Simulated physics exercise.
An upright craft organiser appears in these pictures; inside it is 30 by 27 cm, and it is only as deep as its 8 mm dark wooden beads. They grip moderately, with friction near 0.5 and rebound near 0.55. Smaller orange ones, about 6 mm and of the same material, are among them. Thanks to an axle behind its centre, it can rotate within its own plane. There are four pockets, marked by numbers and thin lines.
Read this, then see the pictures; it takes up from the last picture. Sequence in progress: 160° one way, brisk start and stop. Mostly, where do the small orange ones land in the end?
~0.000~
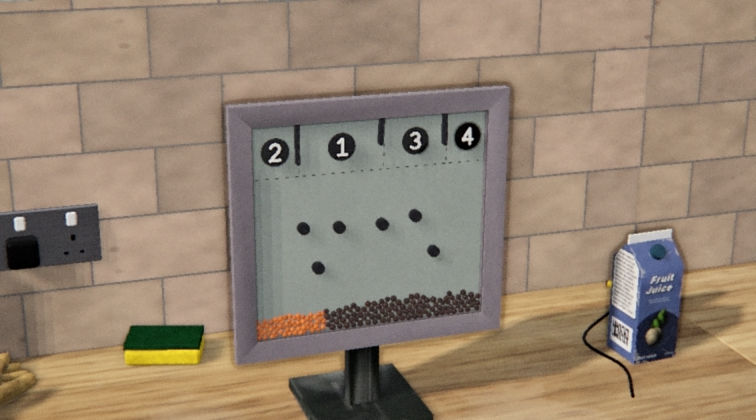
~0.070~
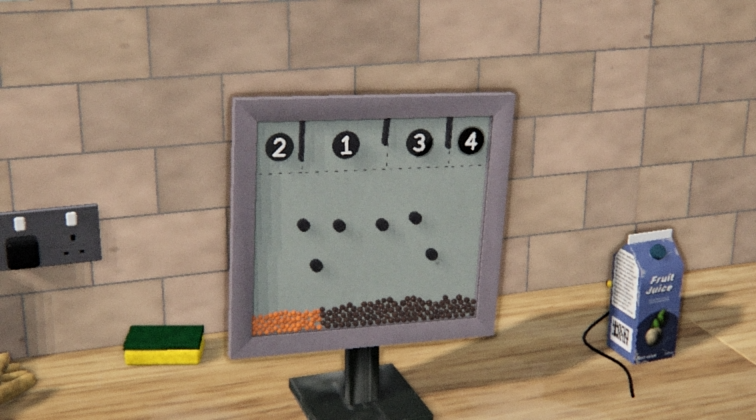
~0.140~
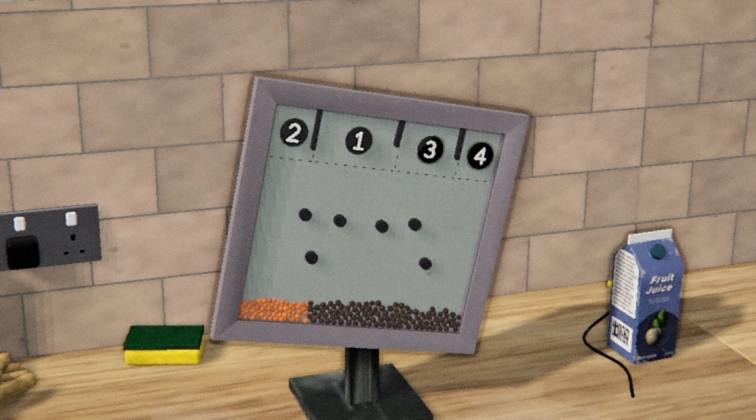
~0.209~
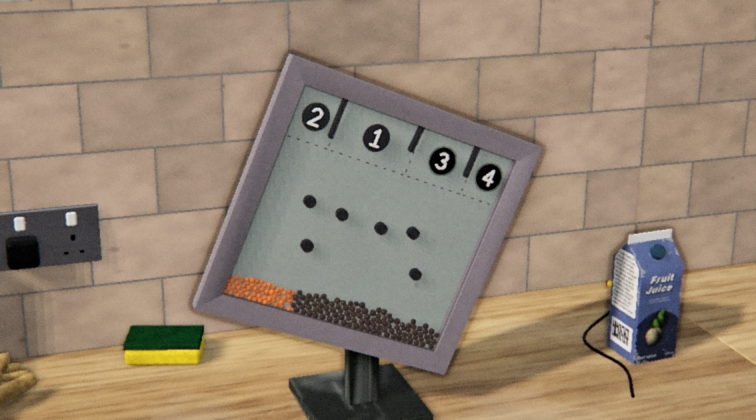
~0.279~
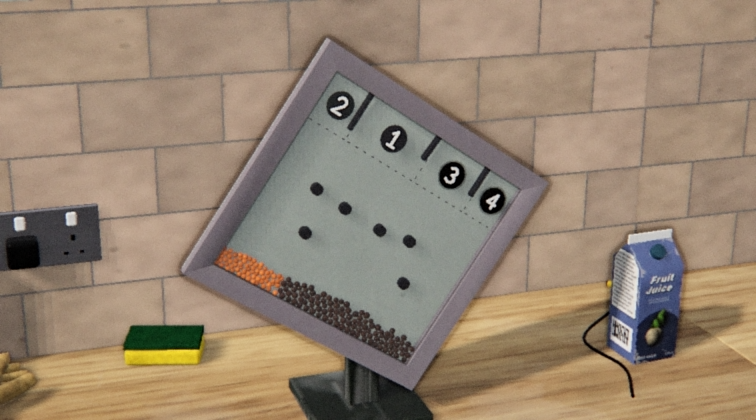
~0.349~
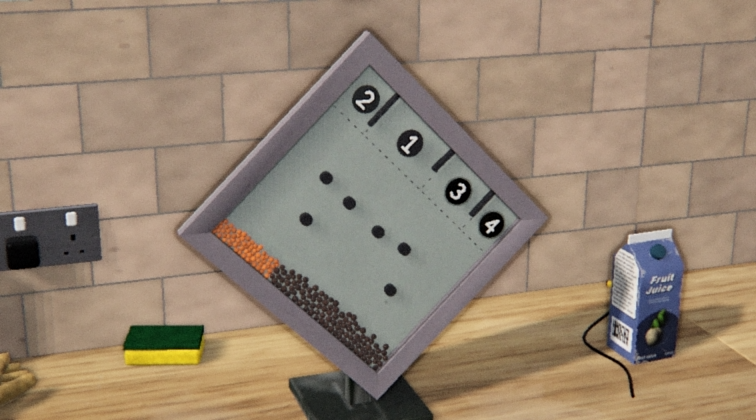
The one marked 4.
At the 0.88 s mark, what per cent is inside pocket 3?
The share there is near 0 %.
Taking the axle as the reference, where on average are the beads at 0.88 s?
I'd put it near 8 centimetres to the left and 10 centimetres below.
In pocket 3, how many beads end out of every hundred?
I'd estimate close to 30 per cent.
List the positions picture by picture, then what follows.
In the first picture, level; about 170 beads; beads' middle (360, 315); highest (394, 299); no. 1 (342, 147), no. 2 (275, 153), no. 3 (415, 141), no. 4 (467, 136).
In the second picture, turned 3° clockwise; beads' middle (356, 315); highest (276, 315); 6 fixed pegs, one at (316, 266).
In the third picture, turned 12° clockwise; beads' middle (343, 314); highest (241, 301); wall ends (313, 148), (396, 145), (457, 158).
In the fourth picture, turned 23° clockwise; beads' middle (326, 309); highest (230, 276).
In the fifth picture, turned 34° clockwise; beads' middle (311, 301); highest (224, 248).
In the sixth picture, turned 46° clockwise; beads' middle (300, 291); highest (226, 222); no. 1 (410, 143), no. 2 (366, 99), no. 3 (458, 191), no. 4 (492, 225).
After 0.62 s, it stands 91° clockwise; the beads' middle is 9 cm left of and 7 cm below the centre; nothing in the marked areas; small ones, nothing in the marked areas.
After 0.88 s, it stands 134° clockwise; the beads' middle is 8 cm left of and 10 cm below the centre; no. 4, 30 %; small ones, no. 4, 45 %.
After 1.11 s, it stands 160° clockwise; the beads' middle is 8 cm left of and 11 cm below the centre; no. 3, 10 %, no. 4, 45 %; small ones, no. 3, 15 %, no. 4, 70 %.
At rest by 1.9 s, it stands 160° clockwise; no. 1, 0 %, no. 2, 0 %, no. 3, 30 %, no. 4, 45 %, elsewhere 25 %; small ones, no. 3, 25 %, no. 4, 70 %.
